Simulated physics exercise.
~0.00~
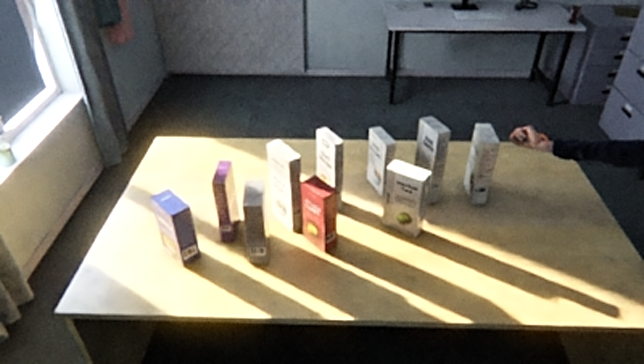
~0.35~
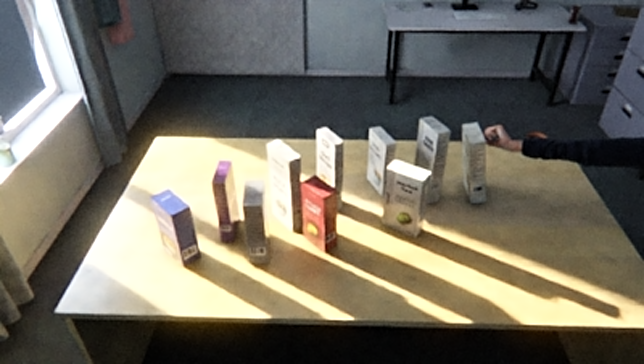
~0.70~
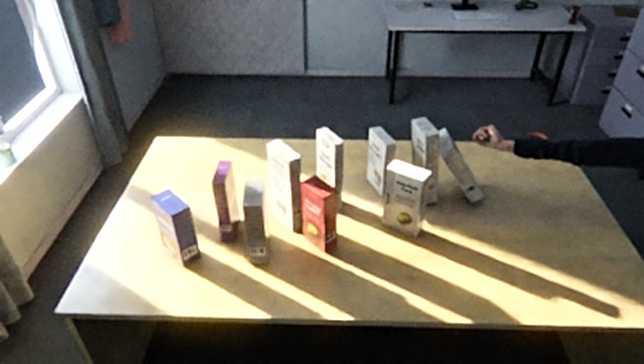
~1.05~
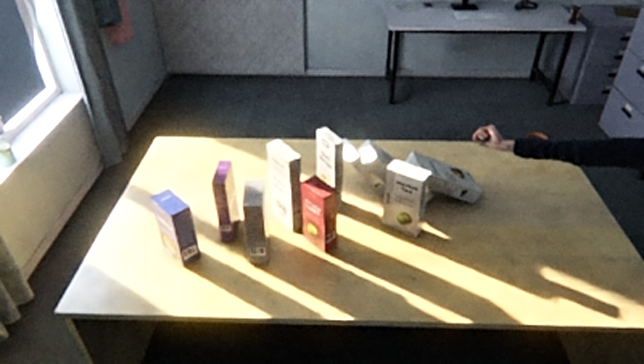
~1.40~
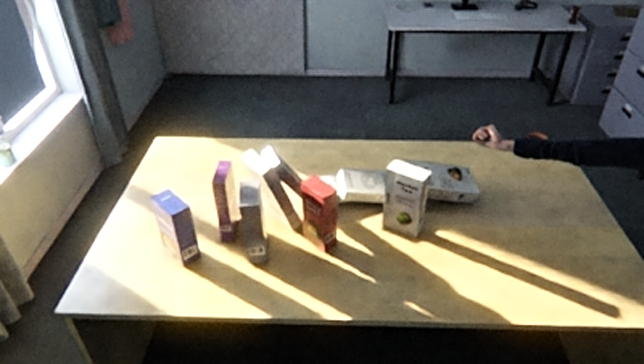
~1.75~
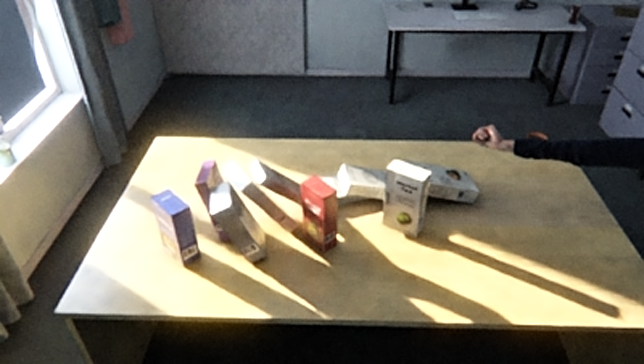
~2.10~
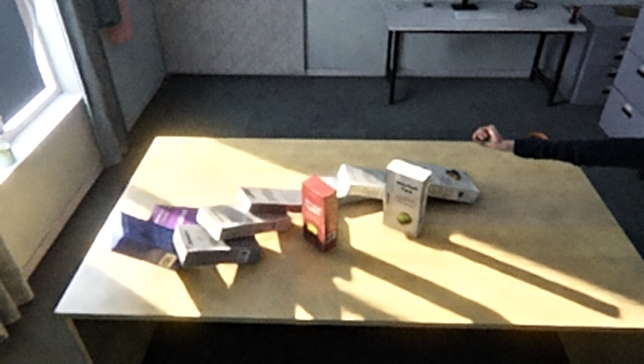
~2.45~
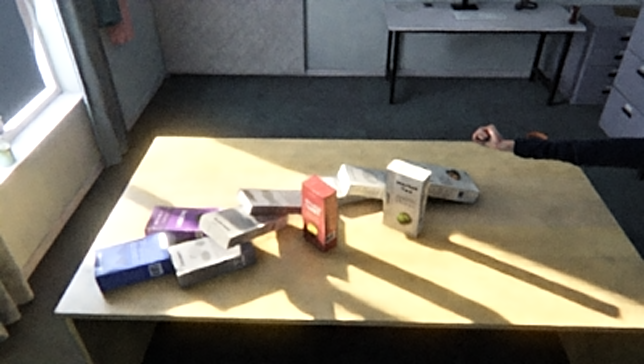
A row of upright boxes toppled across a sunlit table after a hand nudged the rightmost one, falling leftward one after another until the purple and blue boxes lay flat, while the red box and a white one near it stayed standing.
